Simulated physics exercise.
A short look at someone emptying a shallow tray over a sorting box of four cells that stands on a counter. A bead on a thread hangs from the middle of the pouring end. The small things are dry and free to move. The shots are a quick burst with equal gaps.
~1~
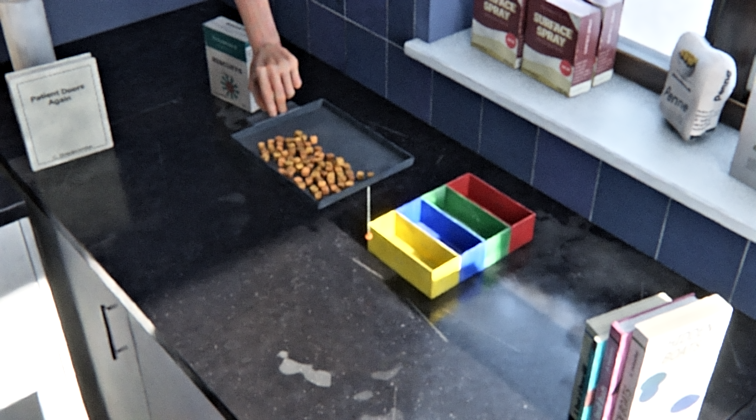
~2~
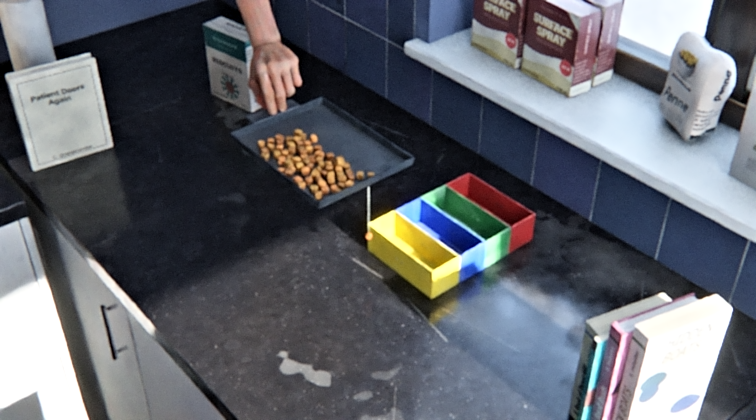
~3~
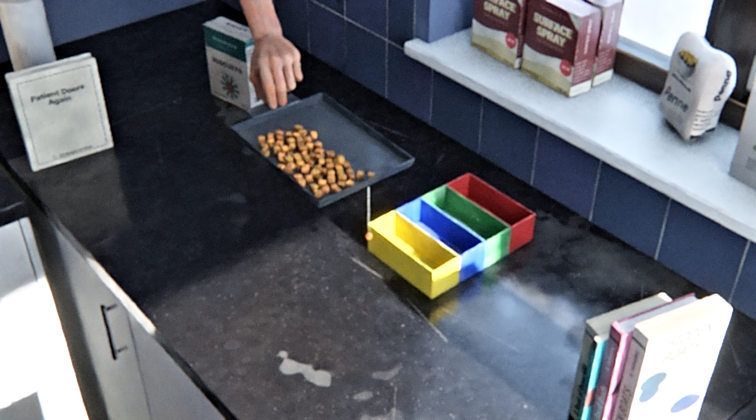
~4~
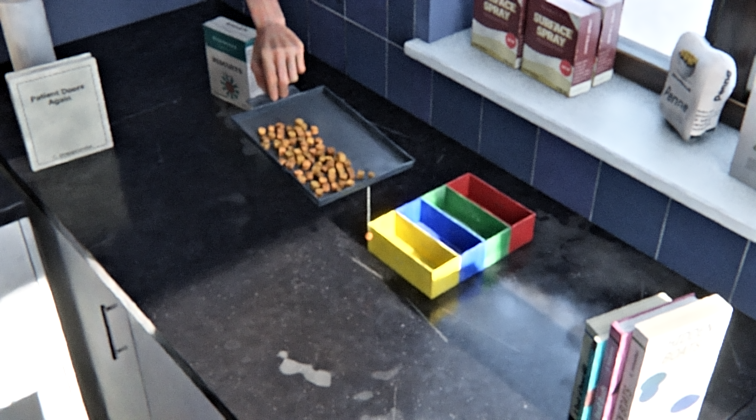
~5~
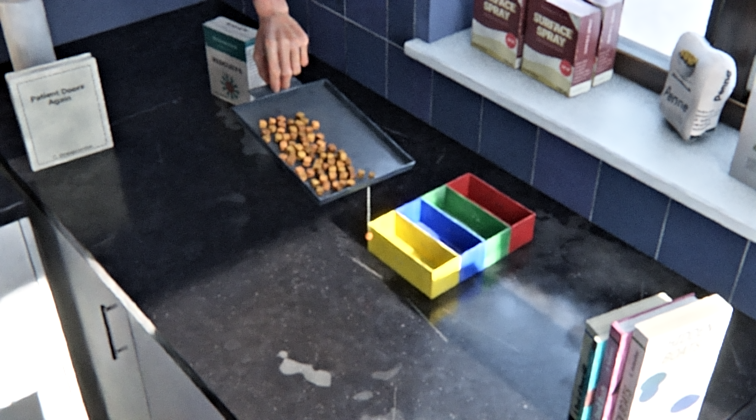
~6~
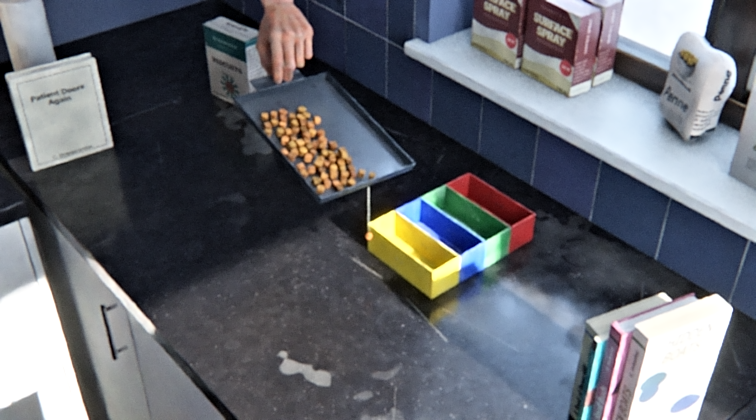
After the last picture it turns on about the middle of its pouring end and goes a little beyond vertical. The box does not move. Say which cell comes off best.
It favours the yellow compartment.
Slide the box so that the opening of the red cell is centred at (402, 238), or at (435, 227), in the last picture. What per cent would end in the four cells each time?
The first gives 70 %, the second 100 %.
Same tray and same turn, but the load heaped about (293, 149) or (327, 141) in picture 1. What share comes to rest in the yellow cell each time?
First some 50, then 60 per cent.
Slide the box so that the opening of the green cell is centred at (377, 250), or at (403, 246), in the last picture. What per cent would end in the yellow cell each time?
In turn 0 and 10 in a hundred.
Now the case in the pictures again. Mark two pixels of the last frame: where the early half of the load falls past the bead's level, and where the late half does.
At about (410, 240), then at (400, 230).
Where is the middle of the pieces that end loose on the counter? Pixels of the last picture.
Roughly at (387, 301).
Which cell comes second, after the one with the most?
The runner-up: The blue cell.
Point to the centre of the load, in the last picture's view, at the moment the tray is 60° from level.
At about (368, 165).
Just after the last frame, tray tipped steeply; almost all on the tray; about a tenth falling or outside the box.
A moment on, tray tipped right over; the larger part on the tray; about a tenth in the blue cell; about a tenth in the yellow cell; about a tenth falling or outside the box.
Further on, tray tipped past a quarter turn; roughly a third in the yellow cell; roughly a quarter in the blue cell; roughly half falling or outside the box.
When it is over, tray tipped past a quarter turn; roughly a third in the yellow cell; roughly a quarter in the blue cell; not one in the green cell; not one in the red cell; roughly half outside the box.
